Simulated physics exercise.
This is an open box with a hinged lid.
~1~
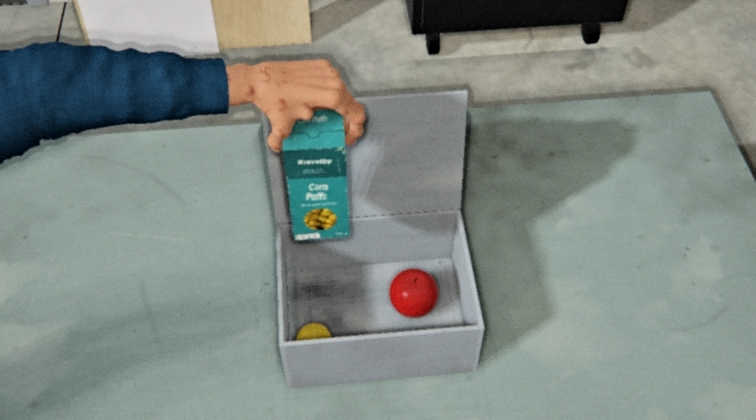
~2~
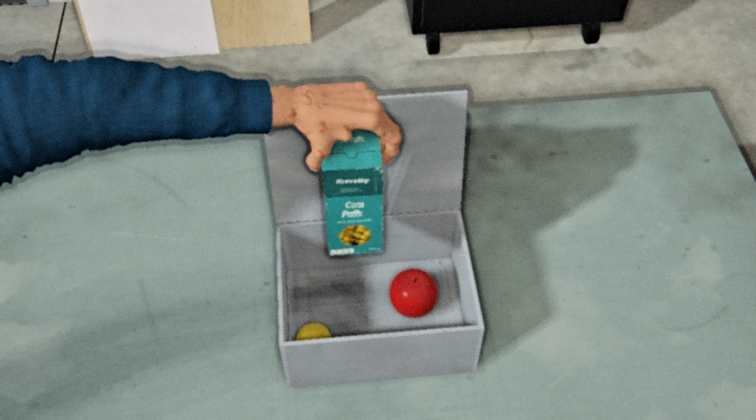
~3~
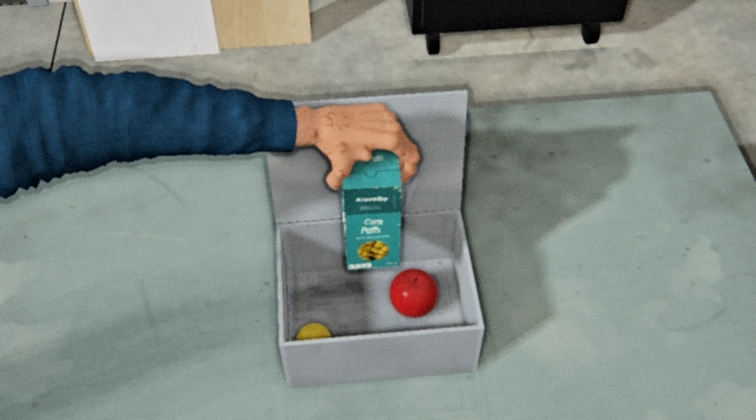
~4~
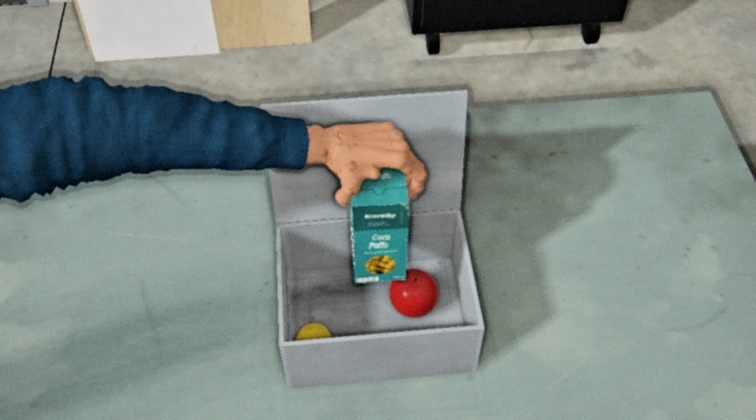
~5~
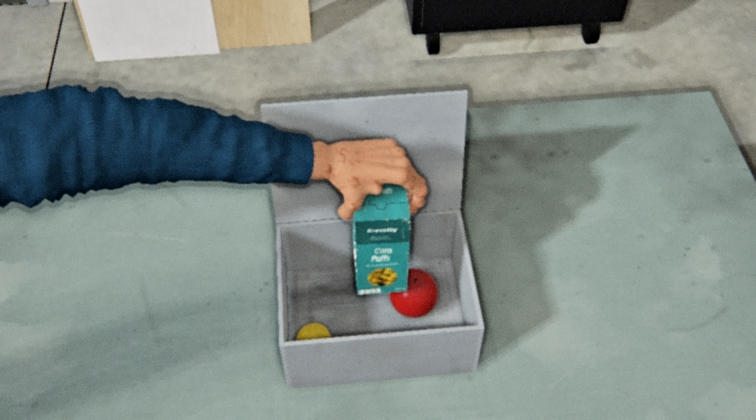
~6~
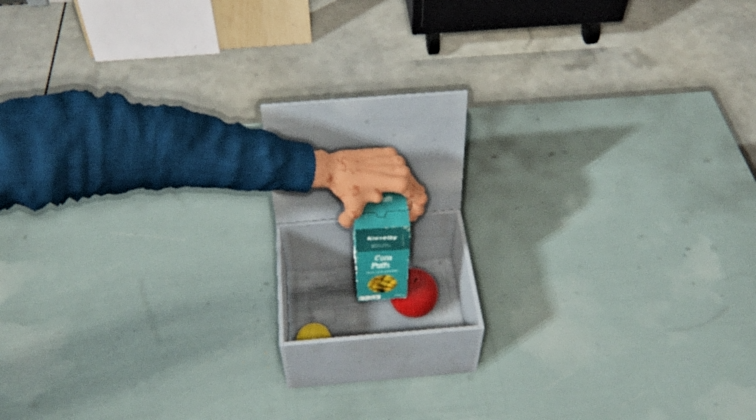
A turquoise carton, gripped from above by a hand, moves right and down into an open box.
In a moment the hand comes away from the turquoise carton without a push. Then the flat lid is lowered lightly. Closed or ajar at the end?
Here the lid closes.
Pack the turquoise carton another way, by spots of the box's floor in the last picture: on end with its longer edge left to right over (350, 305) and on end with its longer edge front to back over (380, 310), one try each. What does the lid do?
First try: It will not close; second try: It closes.
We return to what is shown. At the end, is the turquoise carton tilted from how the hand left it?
It ends up tilted.
Then, 0.40 s on from there, turquoise carton on its side near (351, 296); red apple shifted a little.
Then, 1.50 s on from there, lid 66° above the rim; turquoise carton on its side near (355, 298); red apple shifted a little.
Then, 2.10 s on from there, lid 18° above the rim; turquoise carton on its side near (355, 298); red apple shifted a little.
In the end, lid shut; toppled in the box, turquoise carton; the other 2 unmoved. At the end, from the last picture's camera, turquoise carton near (355, 298).
